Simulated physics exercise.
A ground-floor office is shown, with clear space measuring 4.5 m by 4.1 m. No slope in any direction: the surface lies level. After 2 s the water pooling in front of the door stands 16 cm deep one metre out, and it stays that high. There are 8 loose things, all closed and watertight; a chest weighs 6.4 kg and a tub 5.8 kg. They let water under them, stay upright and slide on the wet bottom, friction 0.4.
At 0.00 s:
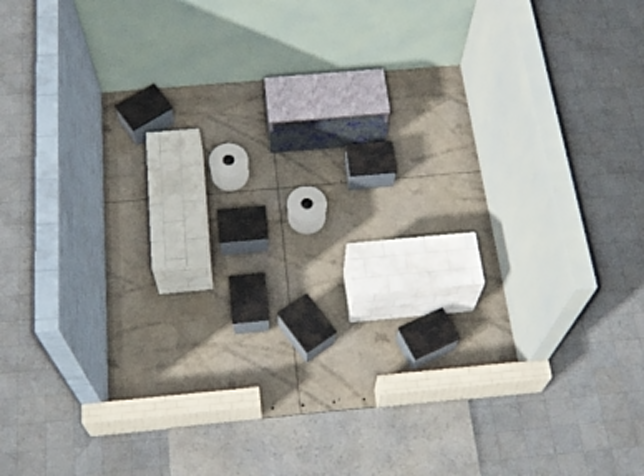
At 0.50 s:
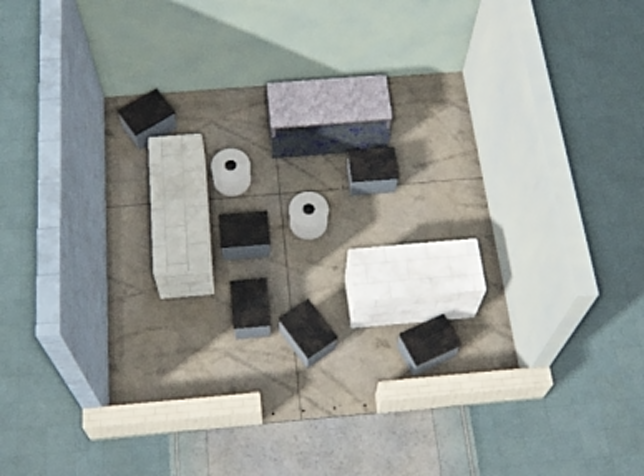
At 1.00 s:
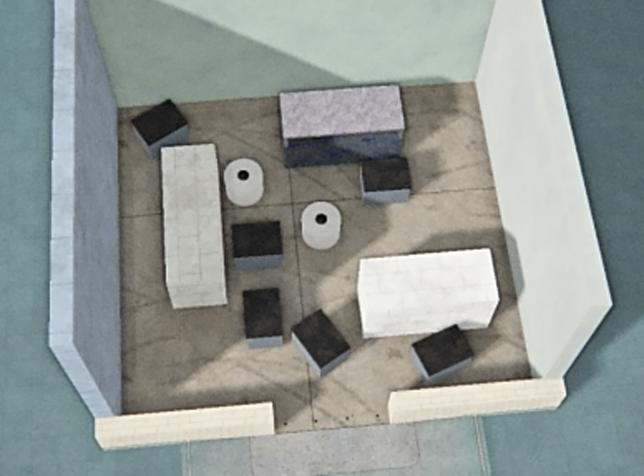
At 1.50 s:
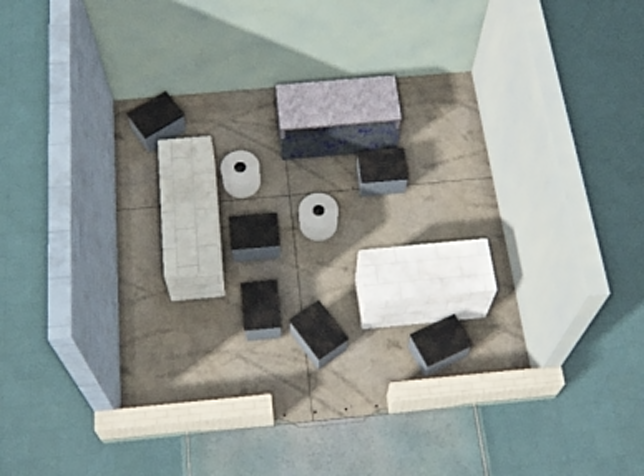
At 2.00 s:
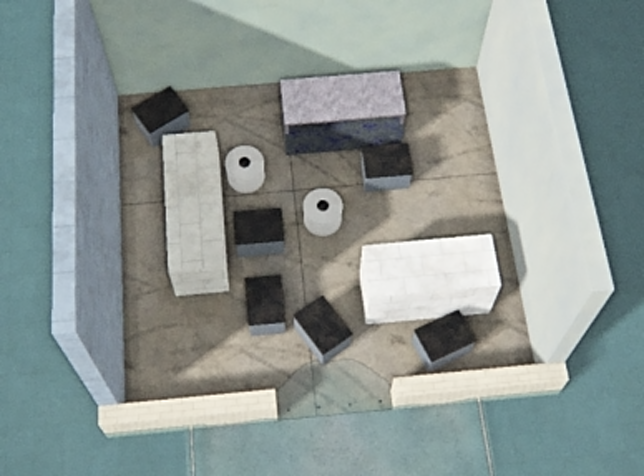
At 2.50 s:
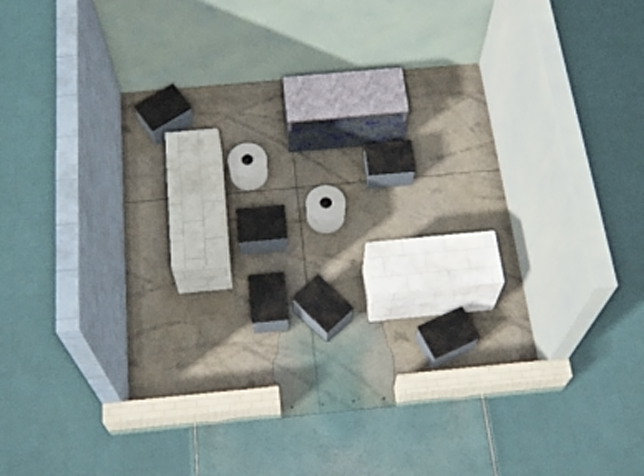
A roofless room with pale blue, green and whitish walls is seen from high above, its brown floor open at a gap in the low cream front wall. Long white blocks stand left and right, a mauve-topped one at the back, with two pale round stools and dark-topped boxes between them. Teal water covers the grey ground outside, then creeps through the gap, and the lower-right box shifts slightly as the view drifts a little.
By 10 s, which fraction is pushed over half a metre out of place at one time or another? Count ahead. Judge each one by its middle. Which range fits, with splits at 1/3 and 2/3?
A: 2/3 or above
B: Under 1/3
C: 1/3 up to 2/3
A.
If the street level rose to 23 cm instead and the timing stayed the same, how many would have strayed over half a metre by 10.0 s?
The count would be 8.
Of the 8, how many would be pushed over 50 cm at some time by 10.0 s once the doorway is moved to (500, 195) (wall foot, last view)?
Then it comes to 6.
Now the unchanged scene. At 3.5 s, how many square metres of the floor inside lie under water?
Somewhere around 4.5 m2, roughly.
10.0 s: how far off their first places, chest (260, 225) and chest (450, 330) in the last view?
Respectively 200 and 10 centimetres.
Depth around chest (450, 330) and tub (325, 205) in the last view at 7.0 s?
Some 5 cm at the first, some 3 cm at the second.
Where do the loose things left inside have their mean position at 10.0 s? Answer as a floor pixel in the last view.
The centre is close to (282, 184).
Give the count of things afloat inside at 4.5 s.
The number is 4.
After 3.5 s 1 of 8 are over 50 cm from their spots; 1 afloat.
After 4.5 s 3 of 8 are over 50 cm from their spots; 4 afloat.
After 7.0 s 6 of 8 are over 50 cm from their spots; 6 afloat.
After 10.0 s 7 of 8 are over 50 cm from their spots, and 8 have been at some point; 8 afloat.
